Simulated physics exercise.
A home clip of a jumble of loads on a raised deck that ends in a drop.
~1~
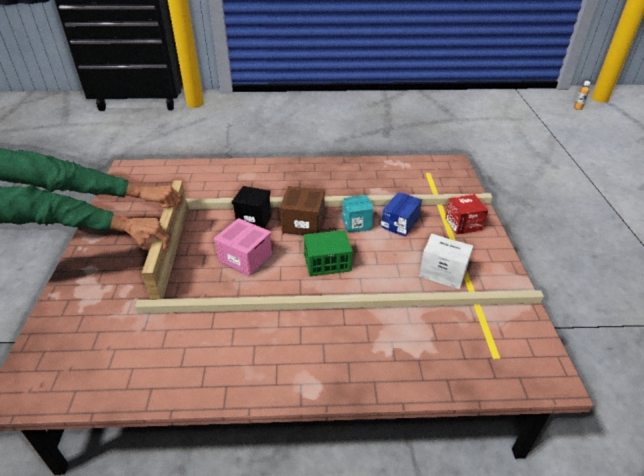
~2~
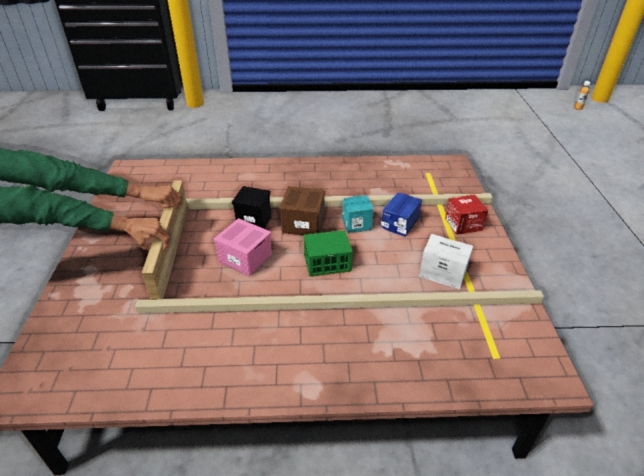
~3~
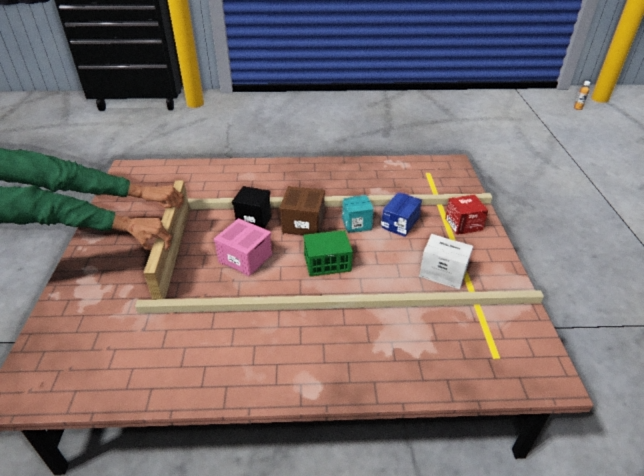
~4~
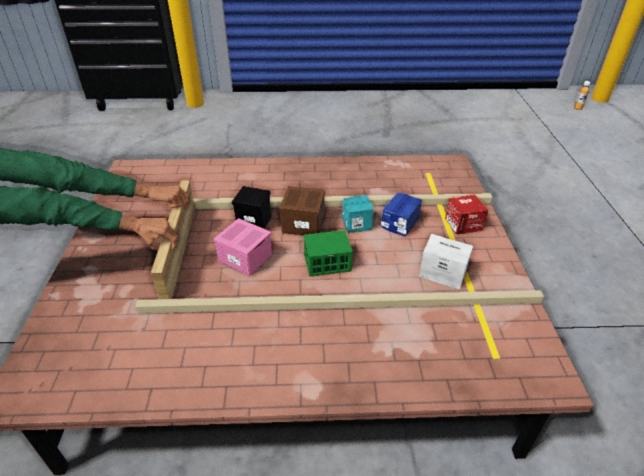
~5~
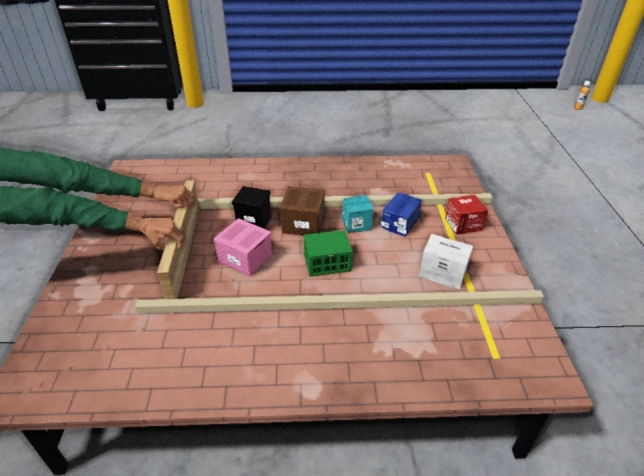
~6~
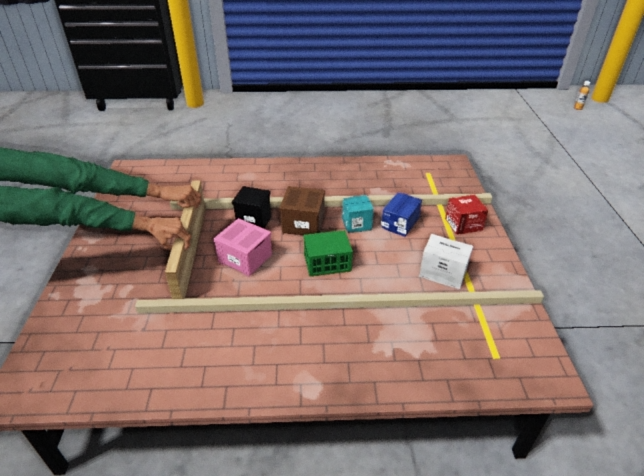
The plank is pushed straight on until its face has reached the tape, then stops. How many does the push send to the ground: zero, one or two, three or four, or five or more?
The number that fall off is three or four.
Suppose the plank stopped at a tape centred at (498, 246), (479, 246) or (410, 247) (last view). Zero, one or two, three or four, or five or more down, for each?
For each place: More than four; at least five; 1 or 2.
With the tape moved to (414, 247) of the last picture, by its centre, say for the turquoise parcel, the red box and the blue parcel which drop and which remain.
The turquoise parcel holds on, the red box is lost, the blue parcel comes down.
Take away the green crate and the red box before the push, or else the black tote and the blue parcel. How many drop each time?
Fallen: 2, and 2 in the other try.
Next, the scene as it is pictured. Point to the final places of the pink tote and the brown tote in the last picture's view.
About (477, 234), and the other about (496, 209).
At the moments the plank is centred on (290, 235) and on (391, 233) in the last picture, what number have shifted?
At the one place 6, at the other 8.
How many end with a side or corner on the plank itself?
That makes 3.
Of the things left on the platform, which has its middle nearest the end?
The brown tote.
Soon after, none off yet; red box at rest near (466, 215); white box at rest near (446, 261); blue parcel displaced a little near (412, 213).
In the end, the number that fall off is three or four; gone, turquoise parcel, blue parcel, white box and red box.
